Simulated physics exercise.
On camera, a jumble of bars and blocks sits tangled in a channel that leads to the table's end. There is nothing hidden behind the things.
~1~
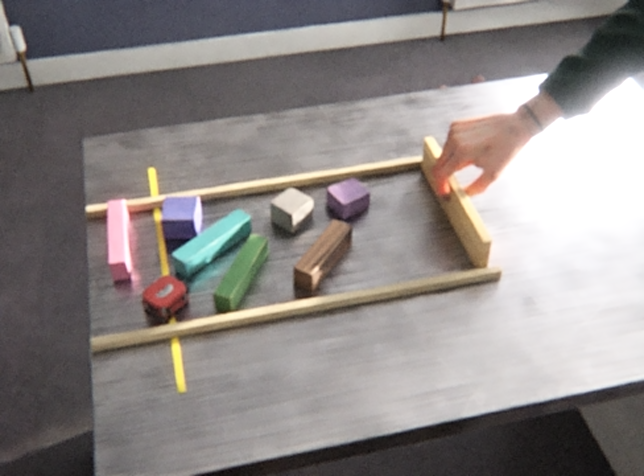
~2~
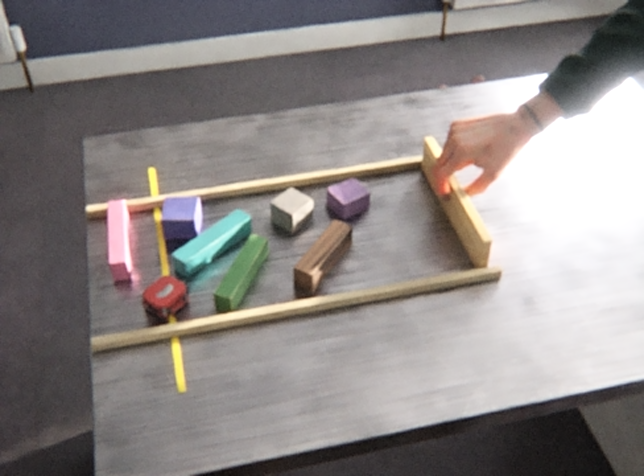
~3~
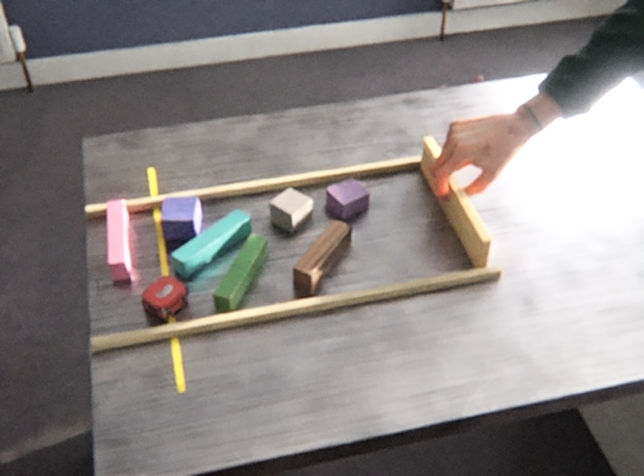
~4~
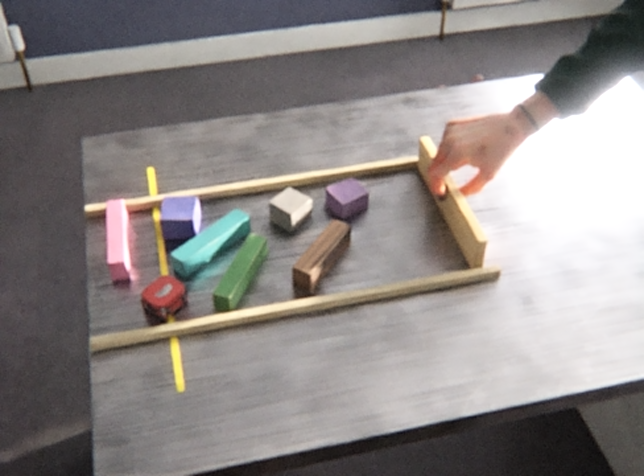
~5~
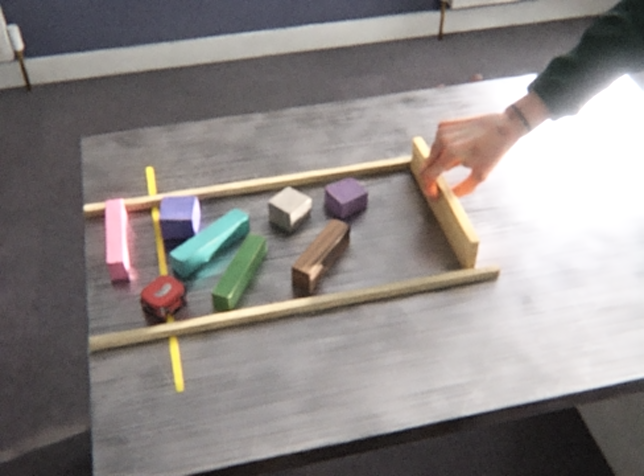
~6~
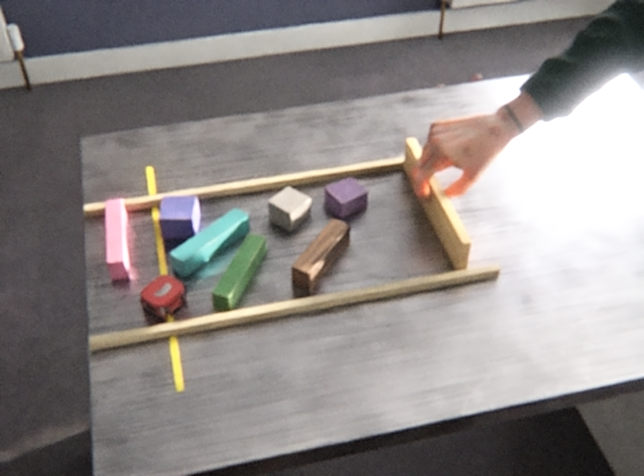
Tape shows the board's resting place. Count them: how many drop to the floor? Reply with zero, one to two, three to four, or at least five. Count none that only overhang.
It comes to one to two.
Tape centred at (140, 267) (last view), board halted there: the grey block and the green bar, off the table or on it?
As for the grey block, it is retained; as for the green bar, it is retained.
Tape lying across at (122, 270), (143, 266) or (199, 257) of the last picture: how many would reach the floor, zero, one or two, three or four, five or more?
Going tape by tape, I get 5 or more, then 3 or 4, then not one.
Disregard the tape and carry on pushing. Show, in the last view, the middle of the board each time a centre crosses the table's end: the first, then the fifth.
In pixels, around (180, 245) followed by around (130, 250).
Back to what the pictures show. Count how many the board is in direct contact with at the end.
2 in contact.
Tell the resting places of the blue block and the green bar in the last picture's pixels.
Blue block: (96, 223); green bar: (133, 292).
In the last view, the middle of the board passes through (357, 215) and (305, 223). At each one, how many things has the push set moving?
1 and 4.
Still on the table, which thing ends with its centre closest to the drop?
The turquoise bar finishes closest.
Soon after, none off yet; pink bar at rest near (117, 238); red case at rest near (164, 298); blue block at rest near (179, 217).
After that, none off yet; pink bar at rest near (117, 238); red case at rest near (164, 298); blue block moving near (176, 216).
And then, none off yet; pink bar moving near (108, 240); red case displaced a little near (146, 302); blue block displaced about its own width near (138, 219).
In the end, the number that fall off is one or two; gone, pink bar.
